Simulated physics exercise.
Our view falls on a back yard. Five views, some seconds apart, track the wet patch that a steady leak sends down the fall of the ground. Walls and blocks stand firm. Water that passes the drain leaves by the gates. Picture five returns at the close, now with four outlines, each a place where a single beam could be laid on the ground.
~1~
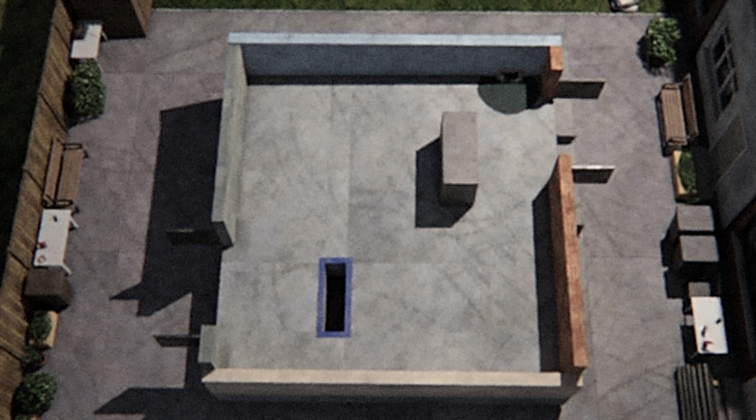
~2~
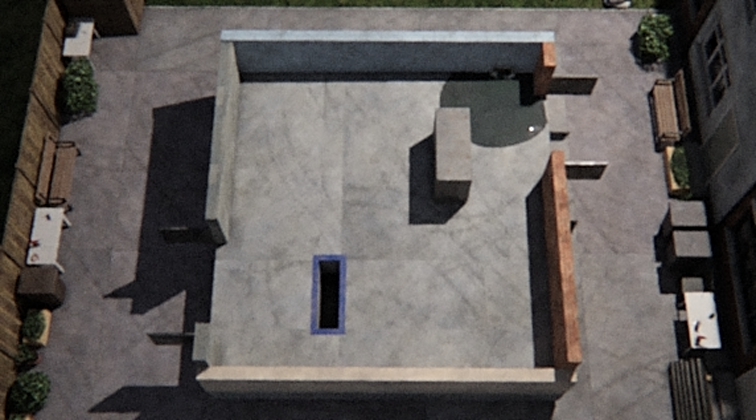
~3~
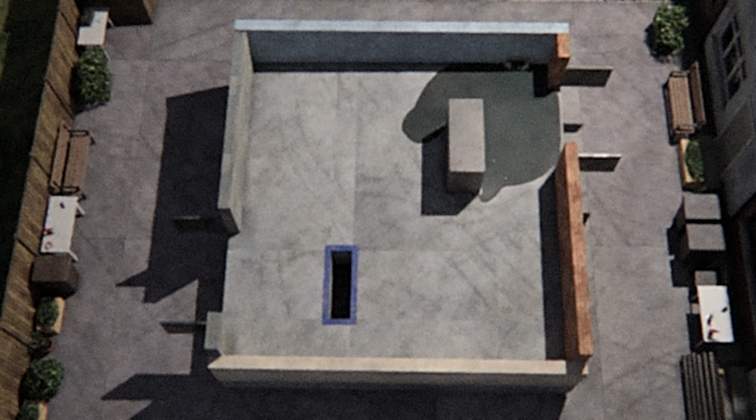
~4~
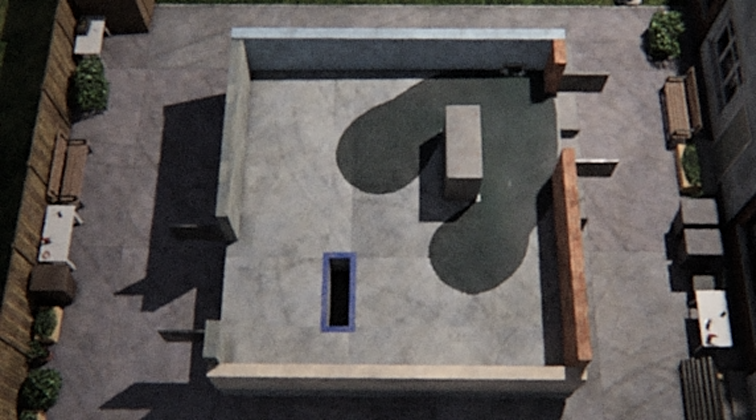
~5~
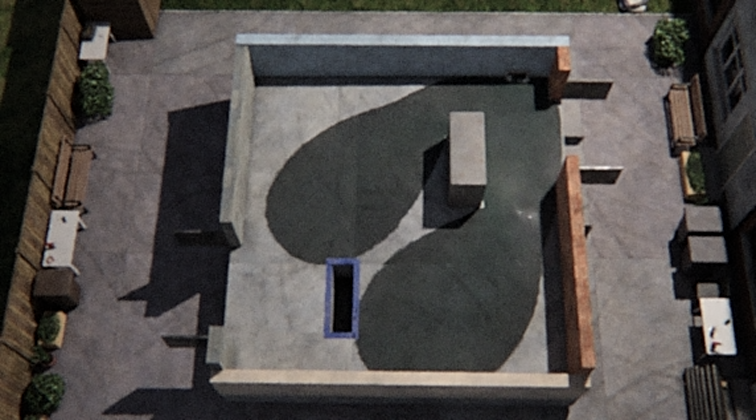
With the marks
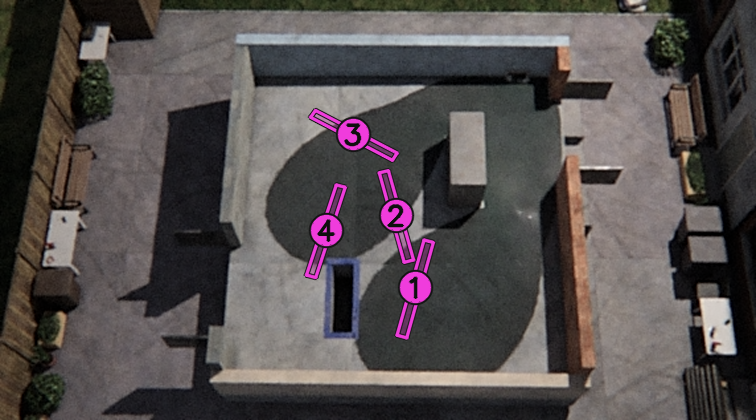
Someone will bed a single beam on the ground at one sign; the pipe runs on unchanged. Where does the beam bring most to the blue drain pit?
The best position is 4.
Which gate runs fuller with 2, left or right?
More leaves on the left.
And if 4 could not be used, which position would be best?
Position 3.
In magenta, 1 from (401, 336) to (428, 241); 2 from (383, 171) to (408, 261); 3 from (313, 113) to (394, 156); 4 from (311, 276) to (340, 186).
With 1, about 9 % of the stream goes into the blue drain pit, about 91 % out by the gates.
With 2, about 10 % of the stream goes into the blue drain pit, about 90 % out by the gates.
With 3, about 17 % of the stream goes into the blue drain pit, about 83 % out by the gates.
With 4, about 22 % of the stream goes into the blue drain pit, about 78 % out by the gates.
